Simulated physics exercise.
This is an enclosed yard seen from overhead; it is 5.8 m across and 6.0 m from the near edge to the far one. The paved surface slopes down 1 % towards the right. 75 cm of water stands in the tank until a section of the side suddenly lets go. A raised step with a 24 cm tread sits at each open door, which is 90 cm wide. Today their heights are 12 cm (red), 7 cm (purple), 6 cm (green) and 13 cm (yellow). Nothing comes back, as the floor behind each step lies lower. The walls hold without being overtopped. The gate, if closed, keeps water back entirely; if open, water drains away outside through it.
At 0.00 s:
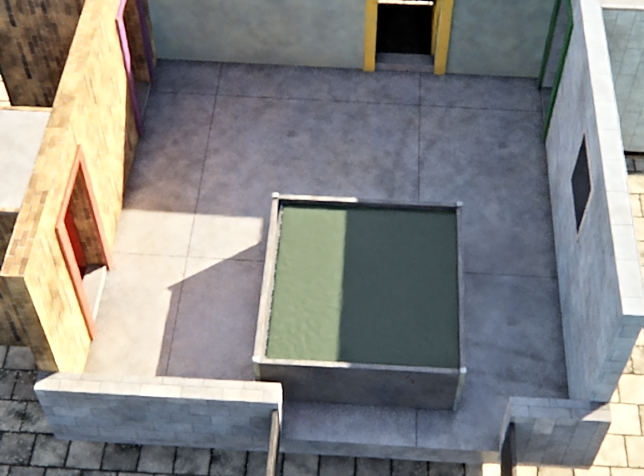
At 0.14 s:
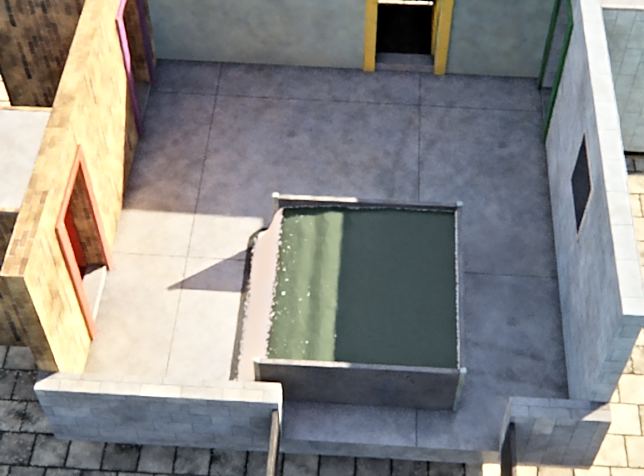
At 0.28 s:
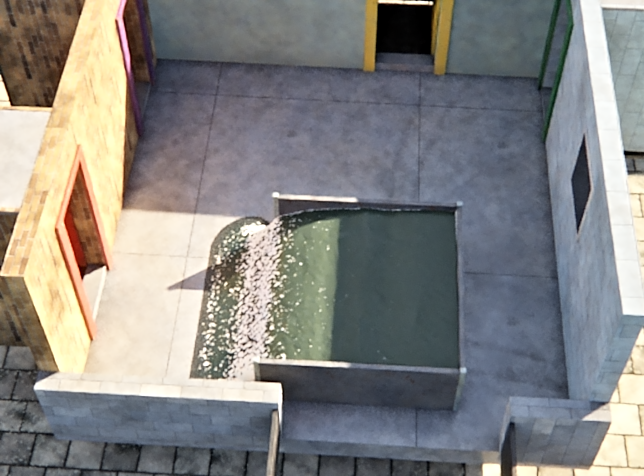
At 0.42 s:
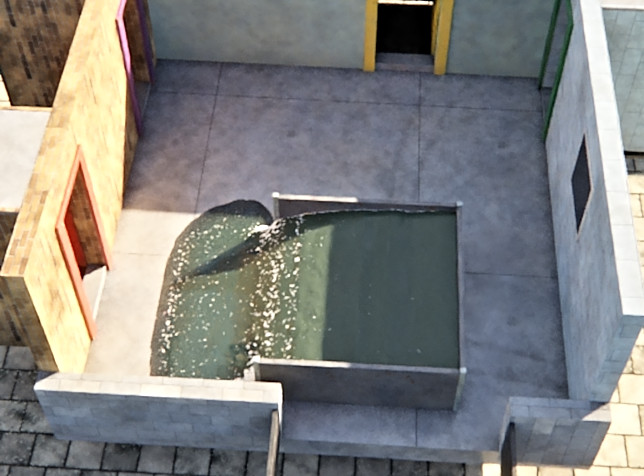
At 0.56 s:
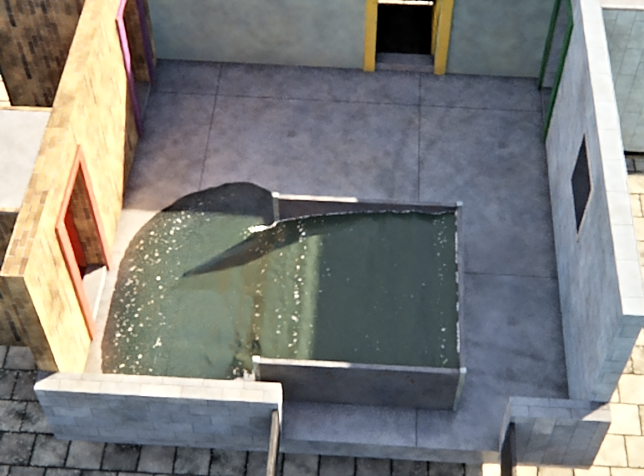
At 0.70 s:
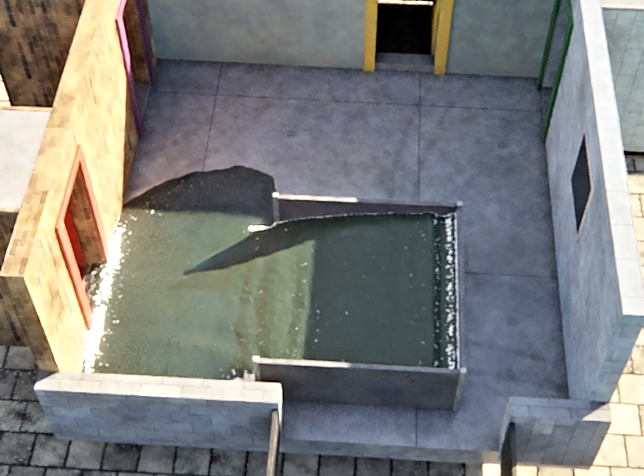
A paved yard enclosed by pale grey and sunlit tan walls is seen from above by a still camera, with a square tank of green water near the front. An orange-edged doorway and a purple one stand on the left, an open yellow one at the back, and green trim on the right. The tank's left side opens, and water pours out in a foaming, speckled sheet, spreading leftward across the floor to the wall by the orange doorway.
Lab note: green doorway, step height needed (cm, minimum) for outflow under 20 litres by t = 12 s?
Approx. 20 cm.
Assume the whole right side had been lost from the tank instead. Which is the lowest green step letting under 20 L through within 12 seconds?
About 25 centimetres.
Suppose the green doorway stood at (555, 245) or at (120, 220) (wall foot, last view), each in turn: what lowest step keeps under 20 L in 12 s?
In turn: Roughly 5.5 cm, roughly 31 cm.
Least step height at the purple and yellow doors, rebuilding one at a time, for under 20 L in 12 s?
About 13.5 cm at purple and 6.5 cm at yellow.
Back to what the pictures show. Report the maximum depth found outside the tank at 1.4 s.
I'd put it near 52 cm.
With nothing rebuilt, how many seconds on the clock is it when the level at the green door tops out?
I'd guess close to 6.0 seconds.
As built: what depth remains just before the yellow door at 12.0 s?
It stands about 5.0 centimetres deep.
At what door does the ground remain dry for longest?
Last: Green.
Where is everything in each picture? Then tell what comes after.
In the first frame, still water, 75 cm deep, in the tank at (363, 282); the green door at (555, 60) is dry.
In the second frame, the front is at a hidden place, 0.3 m from the gap at (271, 299); 0.6 m2 of floor is wet, 75 cm left at the back.
In the third frame, the gap is at (271, 302), the front 0.8 m out at a hidden place; the back of the tank holds 75 cm.
In the fourth frame, the gap is at (271, 303), the front 1.3 m out at (156, 362); the back of the tank holds 75 cm.
In the fifth frame, the front is at (109, 351), 1.9 m from the gap at (271, 304); 5.7 m2 of floor is wet, 72 cm left at the back.
In the sixth frame, water pours out at (271, 304) and has run 2.3 m, to (84, 319); about 10 cm deep outside, 64 cm at the back; 4.3 m in a straight line remain to the green door at (555, 60).
After 1.4 s water covers 30 % of the floor, deepest (52 cm) near (94, 394); it has not reached the green door.
After 3.0 s water covers 45 % of the floor, deepest (34 cm) near (106, 282); it has not reached the green door.
After 12.0 s water covers 100 % of the floor, deepest (14 cm) near (562, 344); 12 cm at the green door, 391 litres in over its 6 cm step.
At the green door as built, the water arrived by 4.4 s and peaked near 23 cm at 5.8 s.
Run again over the same 12 s with other heights there, 36 litres in over 18.5 cm, 1 litre over 25.5 cm. The limit of 20 litres is kept from about 20 cm up.
